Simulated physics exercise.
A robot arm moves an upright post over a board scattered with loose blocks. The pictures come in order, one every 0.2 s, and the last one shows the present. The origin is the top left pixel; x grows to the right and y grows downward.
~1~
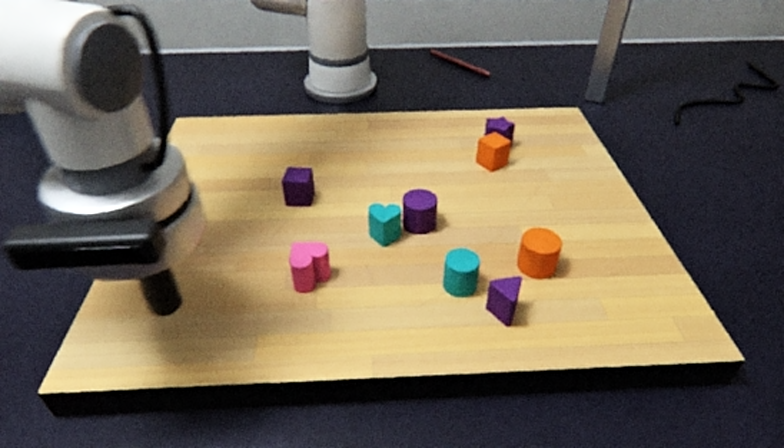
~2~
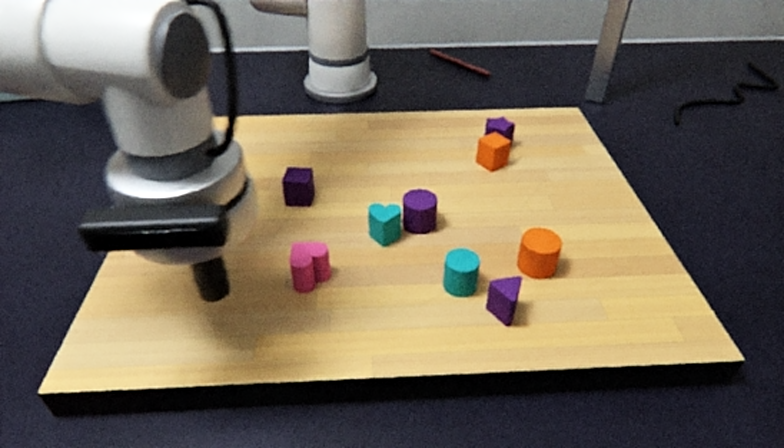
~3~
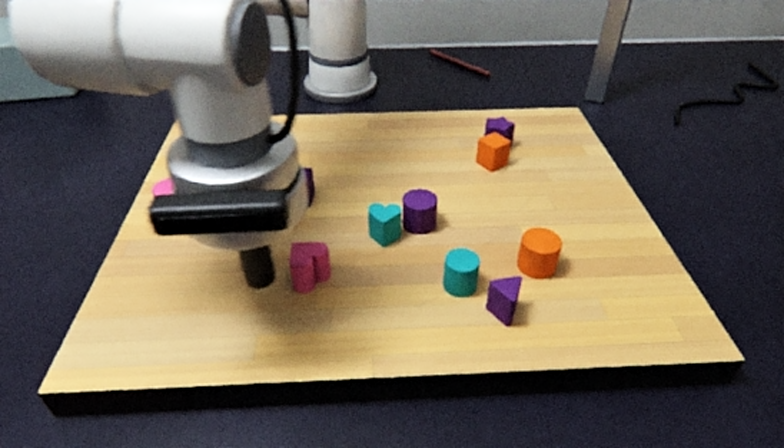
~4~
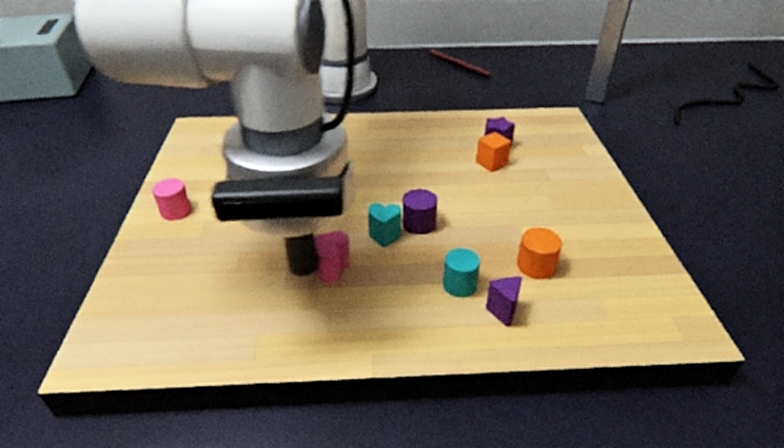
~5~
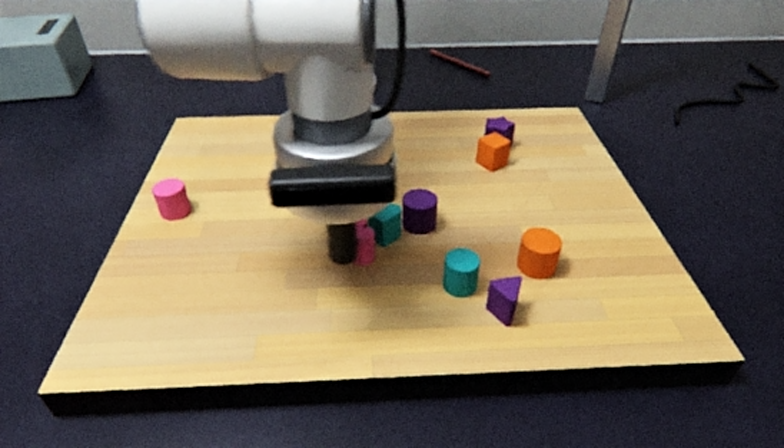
On a wooden board of scattered blocks, a robot arm moves rightward, pushing a pink heart block up to a turquoise one.
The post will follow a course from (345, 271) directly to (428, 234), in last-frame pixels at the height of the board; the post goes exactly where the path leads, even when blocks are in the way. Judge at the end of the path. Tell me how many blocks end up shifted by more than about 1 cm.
Three or more blocks move more than 1 cm.
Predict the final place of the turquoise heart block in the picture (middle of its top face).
Put as a pixel place, it's (394, 192).
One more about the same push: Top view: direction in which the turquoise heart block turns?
Bird's-eye view: Counterclockwise.
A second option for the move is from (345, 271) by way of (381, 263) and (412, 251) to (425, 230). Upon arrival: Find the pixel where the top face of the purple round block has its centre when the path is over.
I expect it at (421, 187).
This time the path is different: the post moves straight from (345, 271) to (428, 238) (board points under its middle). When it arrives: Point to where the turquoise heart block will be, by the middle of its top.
Top centre: (391, 196).
The first path, step by step. One third of the way, post at (374, 244); pink heart block at (373, 214), turned 25° anticlockwise; turquoise heart block at (391, 203); purple round block at (424, 196).
Two thirds of the way, post at (402, 232); pink heart block at (383, 207), turned 55° anticlockwise; turquoise heart block at (394, 192), turned 35° anticlockwise; purple round block at (426, 194).
At the end, post at (429, 220); pink heart block at (383, 207), turned 55° anticlockwise; turquoise heart block at (394, 192), turned 35° anticlockwise; purple round block at (429, 190); turquoise round block not moved.
